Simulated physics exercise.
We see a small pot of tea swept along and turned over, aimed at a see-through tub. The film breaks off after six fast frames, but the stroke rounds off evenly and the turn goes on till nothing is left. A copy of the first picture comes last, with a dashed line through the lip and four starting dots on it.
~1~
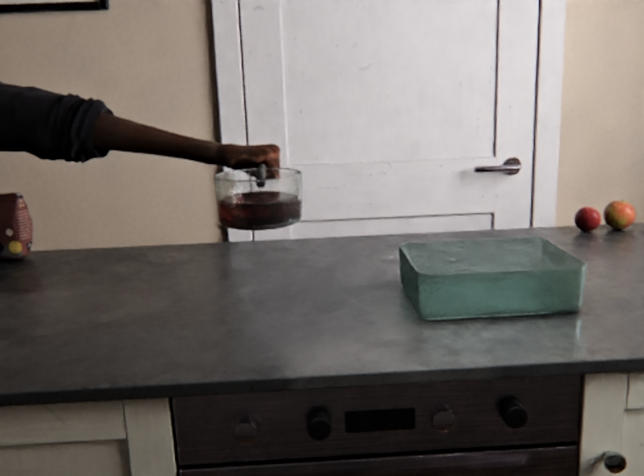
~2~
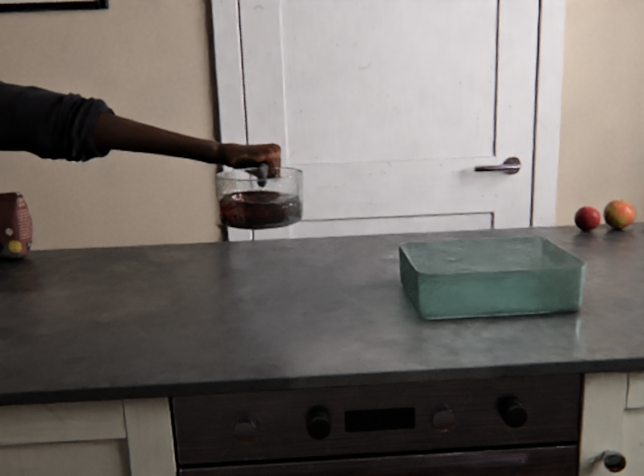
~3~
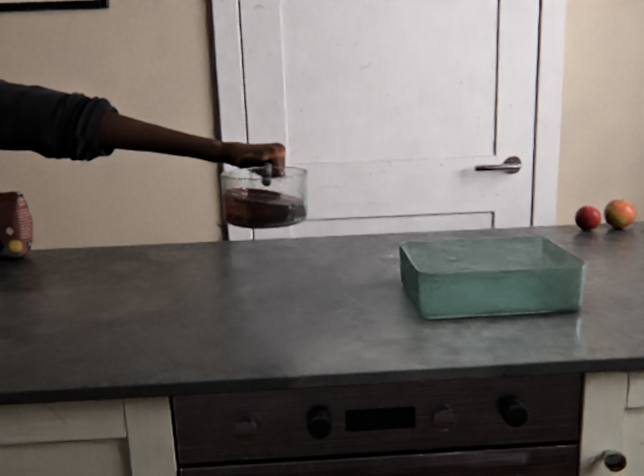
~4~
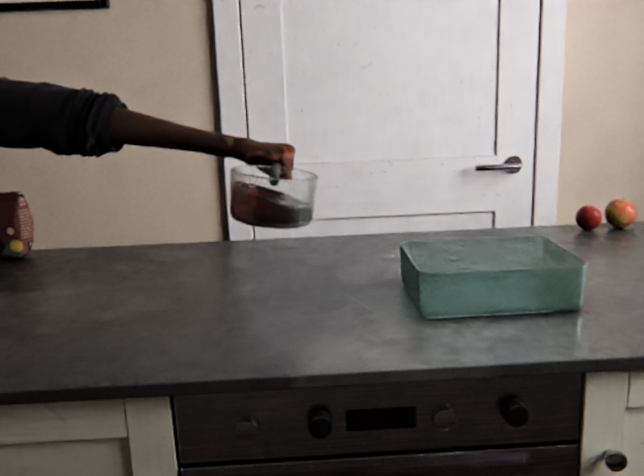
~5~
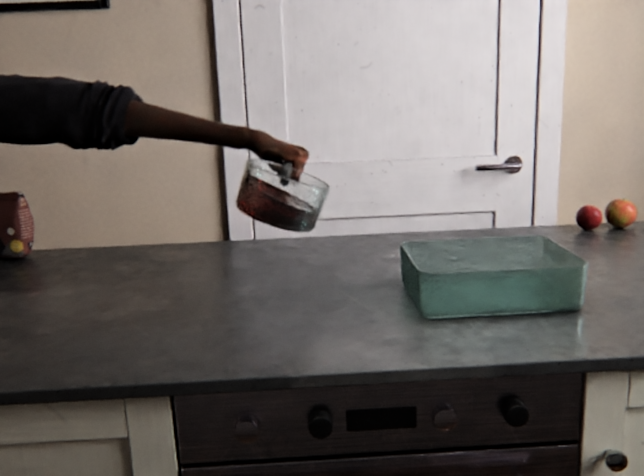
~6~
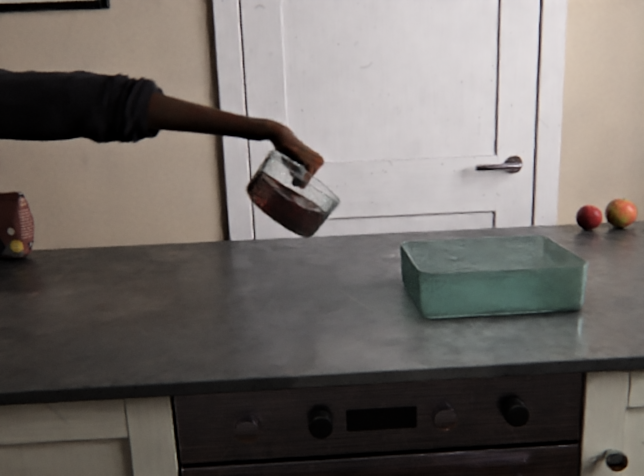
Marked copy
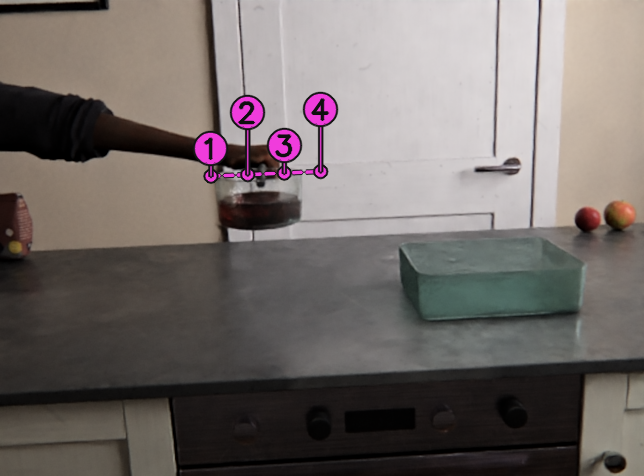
The clip shows a hand holding a small clear pot of dark liquid above a grey counter, keeping it nearly still, then moving it slightly right while tilting it toward a see-through greenish tub, with the liquid still inside.
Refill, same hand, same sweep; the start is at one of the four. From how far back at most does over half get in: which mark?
Use place 4.
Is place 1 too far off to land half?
Yes.
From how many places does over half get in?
One.
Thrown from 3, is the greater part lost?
Yes, it does.
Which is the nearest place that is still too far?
3.
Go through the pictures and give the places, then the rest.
In the first picture, upright, lip at (299, 172); tub from (418, 319) to (581, 310); nothing has left yet.
In the second picture, upright, lip at (301, 171); nothing has left yet.
In the third picture, upright, lip at (306, 171); nothing has left yet.
In the fourth picture, tipped about 7°, lip at (316, 175); nothing has left yet.
In the fifth picture, tipped about 21°, lip at (328, 185); nothing has left yet.
In the sixth picture, tipped about 39°, lip at (339, 199); nothing has left yet.
On the marked copy, 1 at (210, 176); 2 at (247, 174); 3 at (284, 173); 4 at (320, 171).
For place 1, about 0 % lands in the tub, 100 % falls short.
For place 2, about 0 % lands in the tub, 100 % falls short.
For place 3, about 7 % lands in the tub, 89 % falls short and 4 % goes beside or beyond.
For place 4, about 80 % lands in the tub, 5 % falls short and 15 % goes beside or beyond.
